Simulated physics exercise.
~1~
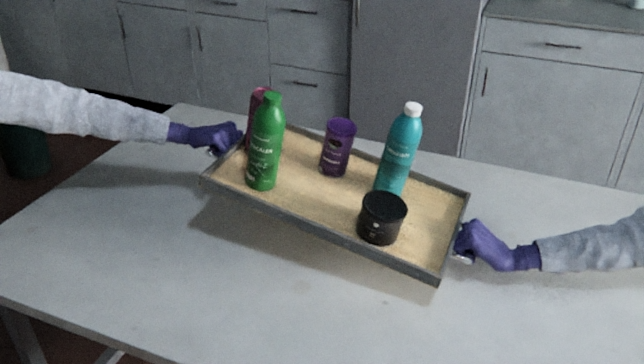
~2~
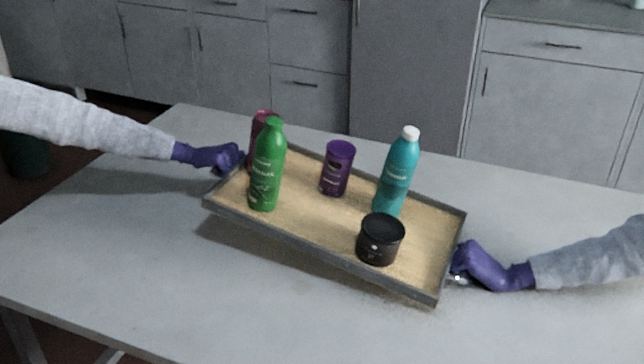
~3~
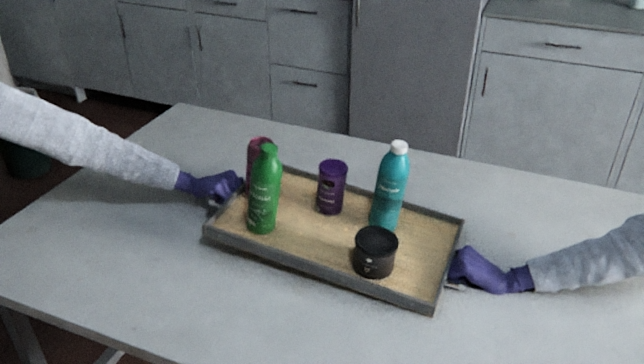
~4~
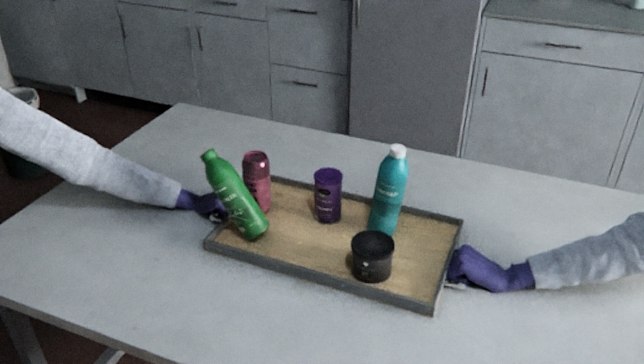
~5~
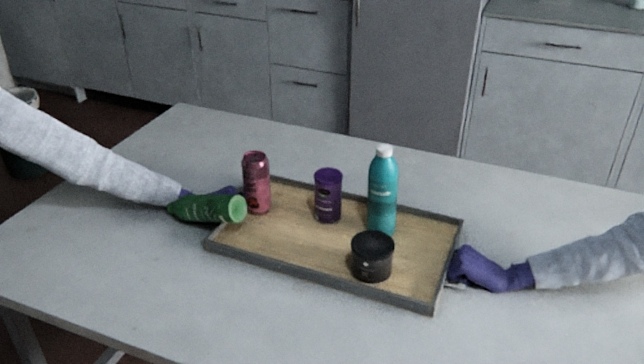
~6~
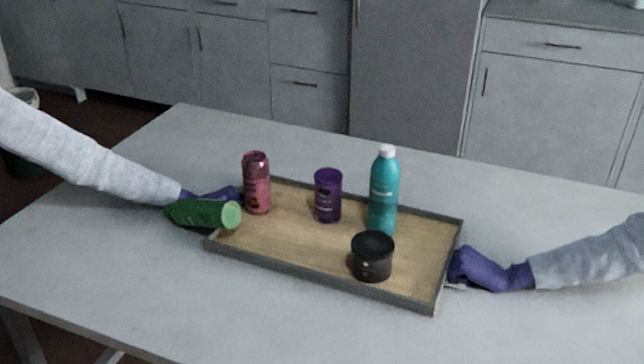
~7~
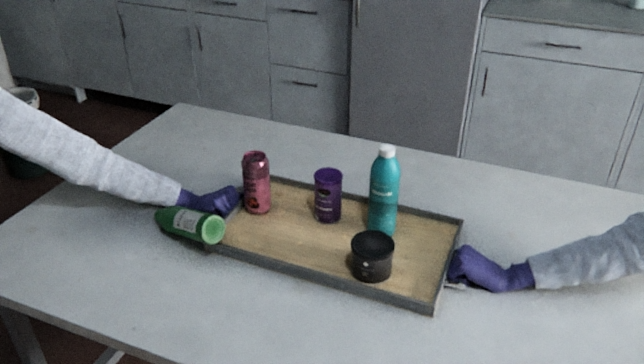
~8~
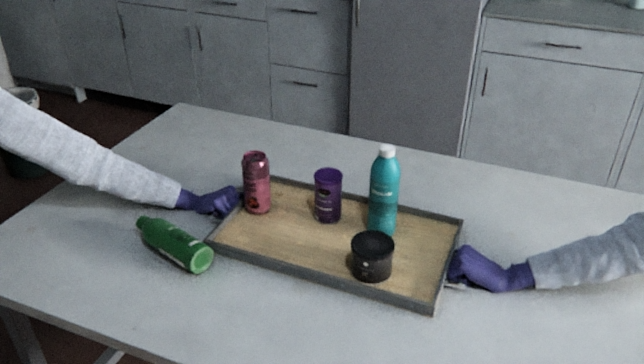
Tray of containers being lowered onto a table by gloved hands, the green bottle toppling off the left end, the others staying upright.
